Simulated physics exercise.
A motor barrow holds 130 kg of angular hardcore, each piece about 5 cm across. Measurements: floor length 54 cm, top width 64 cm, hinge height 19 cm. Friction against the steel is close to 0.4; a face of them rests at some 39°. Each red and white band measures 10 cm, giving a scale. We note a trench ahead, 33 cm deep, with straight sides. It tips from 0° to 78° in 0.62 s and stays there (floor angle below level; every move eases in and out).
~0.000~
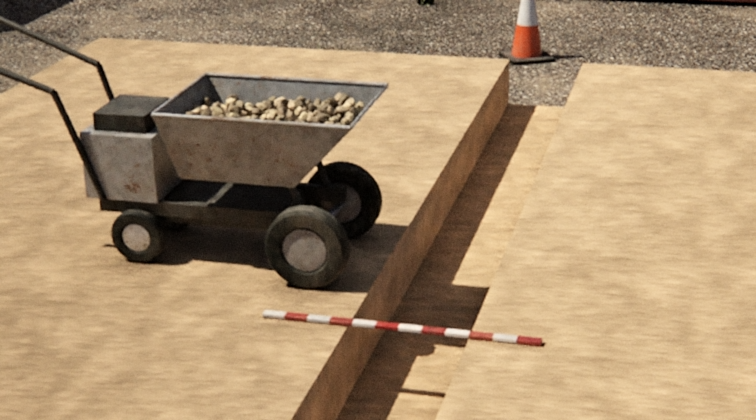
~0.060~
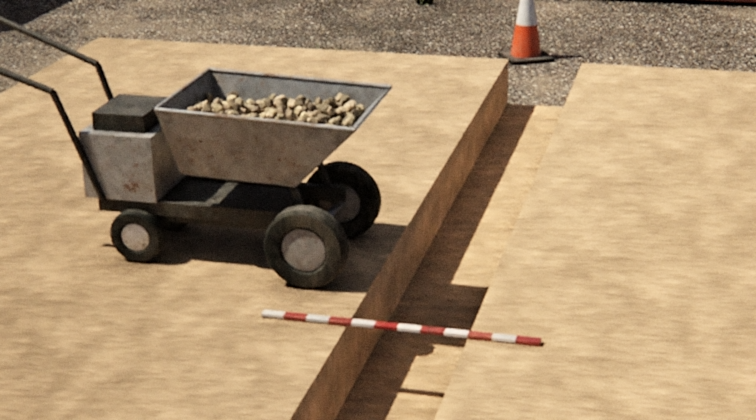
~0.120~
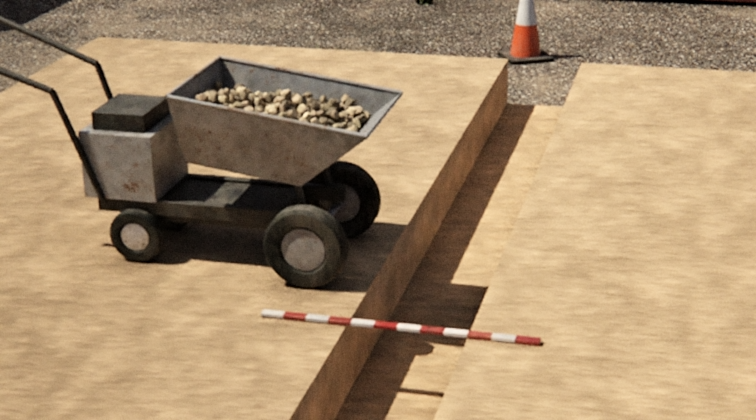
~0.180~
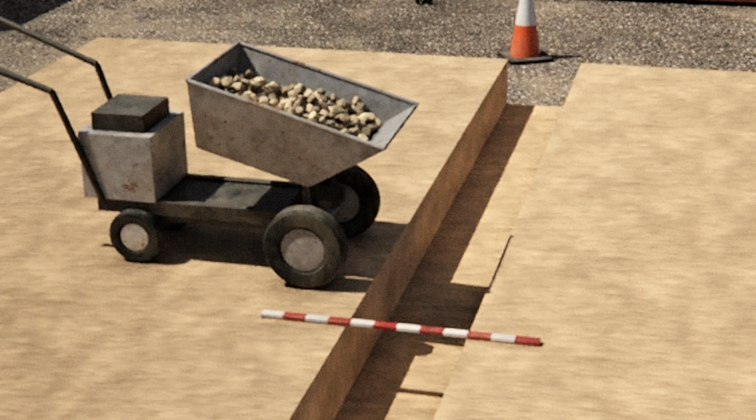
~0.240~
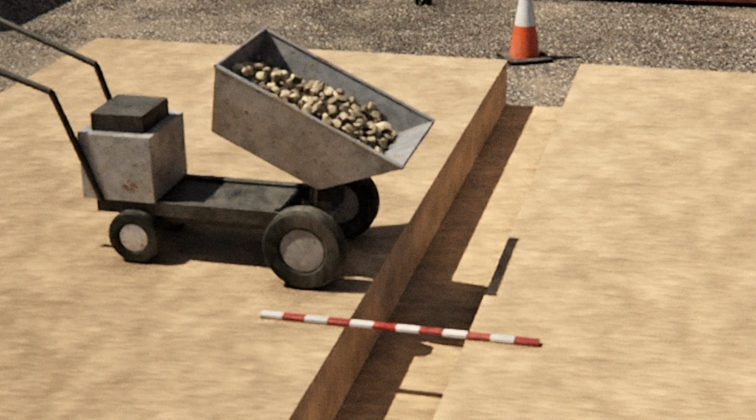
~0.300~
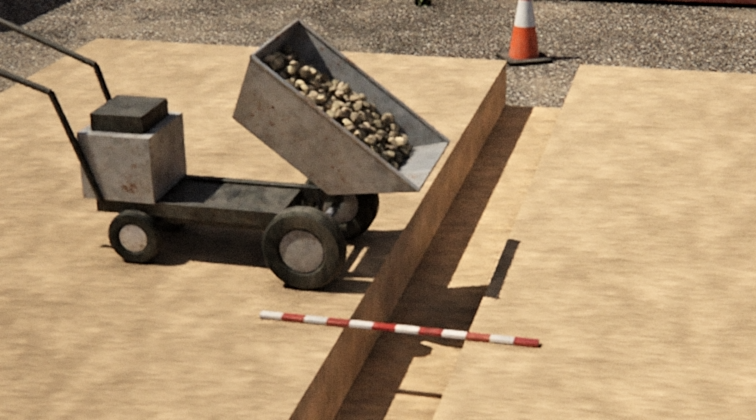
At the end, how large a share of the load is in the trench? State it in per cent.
A share of about 48 per cent.
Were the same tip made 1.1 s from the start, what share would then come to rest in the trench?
Around 70 per cent would end in the trench.
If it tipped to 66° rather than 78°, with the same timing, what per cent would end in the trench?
Near 45 per cent then.
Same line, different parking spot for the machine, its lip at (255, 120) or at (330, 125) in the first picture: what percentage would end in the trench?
Roughly 100 percent for the first, and 70 percent for the second.
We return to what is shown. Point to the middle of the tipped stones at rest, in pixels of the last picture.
(501, 274).
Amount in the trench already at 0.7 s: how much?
By that moment, roughly 20 per cent of the load.
After 0.5 s the floor is at 65°; 100 % in the skip; the foremost stones are at (436, 212).
After 0.7 s the floor is at 78°; 55 % in the skip, 19 % in the trench, 25 % past the trench; the foremost stones are at (537, 278).
After 1.1 s the floor is at 78°; 3 % in the skip, 43 % in the trench, 54 % past the trench; the foremost stones are at (742, 300).
After 3.0 s the floor is at 78°; 0 % in the skip, 48 % in the trench, 52 % past the trench; the foremost stones are past the picture's edge.
